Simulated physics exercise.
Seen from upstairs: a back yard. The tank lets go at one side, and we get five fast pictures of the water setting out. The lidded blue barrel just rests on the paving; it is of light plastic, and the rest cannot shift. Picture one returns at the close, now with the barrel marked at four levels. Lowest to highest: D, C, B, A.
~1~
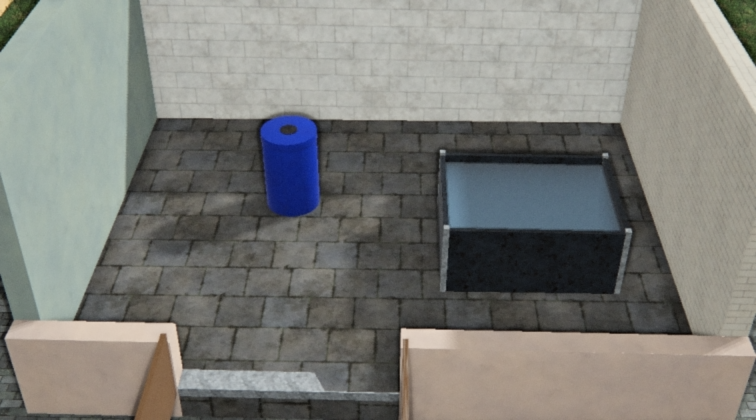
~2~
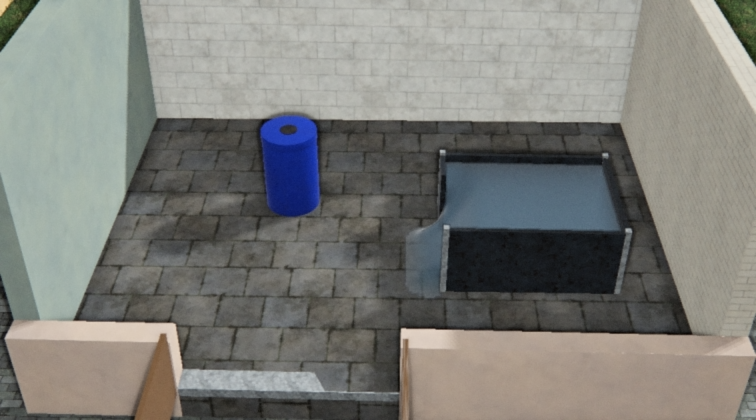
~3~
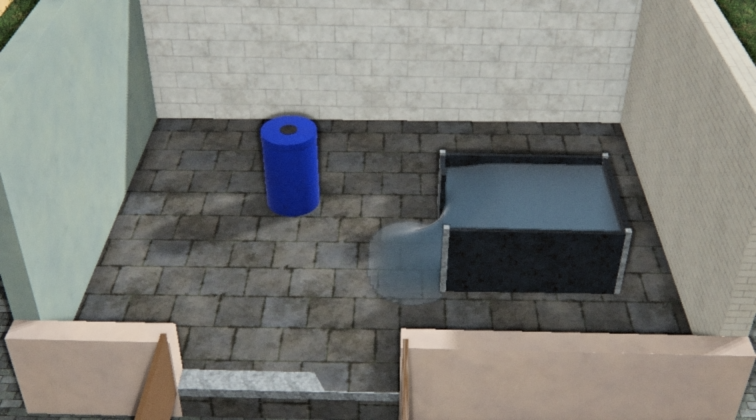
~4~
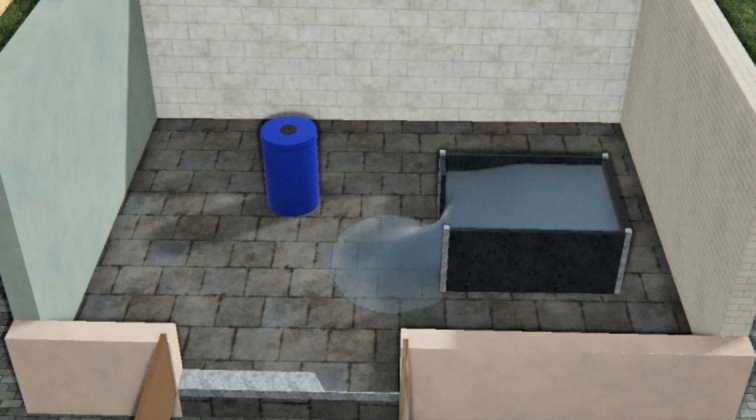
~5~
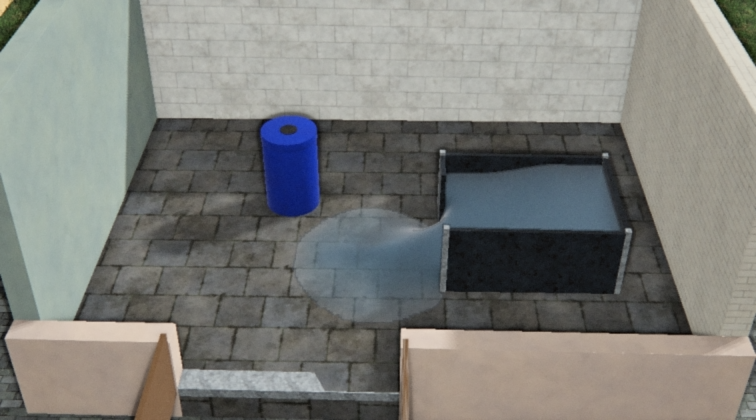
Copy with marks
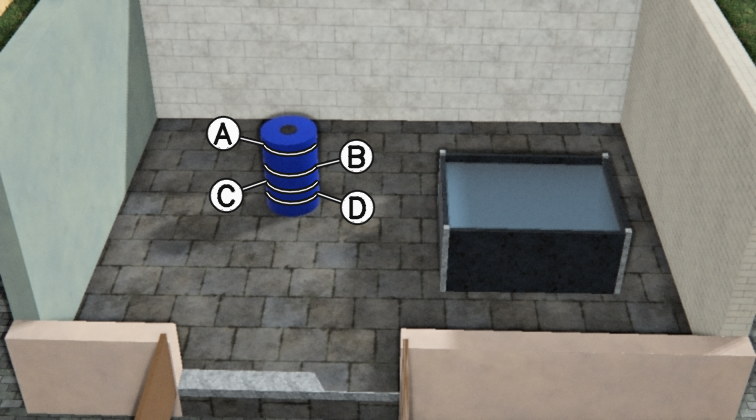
Water poured out of the left side of a full, dark tank in a walled back yard and spread leftward across the paving in a widening pool, while a blue barrel stood still nearby.
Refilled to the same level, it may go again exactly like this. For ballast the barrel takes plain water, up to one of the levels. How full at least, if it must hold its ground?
The answer is mark D.
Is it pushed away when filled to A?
No, not at all.
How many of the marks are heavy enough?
All of them.
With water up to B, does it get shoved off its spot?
No, not at all.
On the marked copy, A at (287, 154); B at (288, 175); C at (289, 191); D at (290, 203); from the bottom up D, C, B, A.
With A, it does not move.
With B, it does not move.
With C, it does not move.
With D, it does not move.
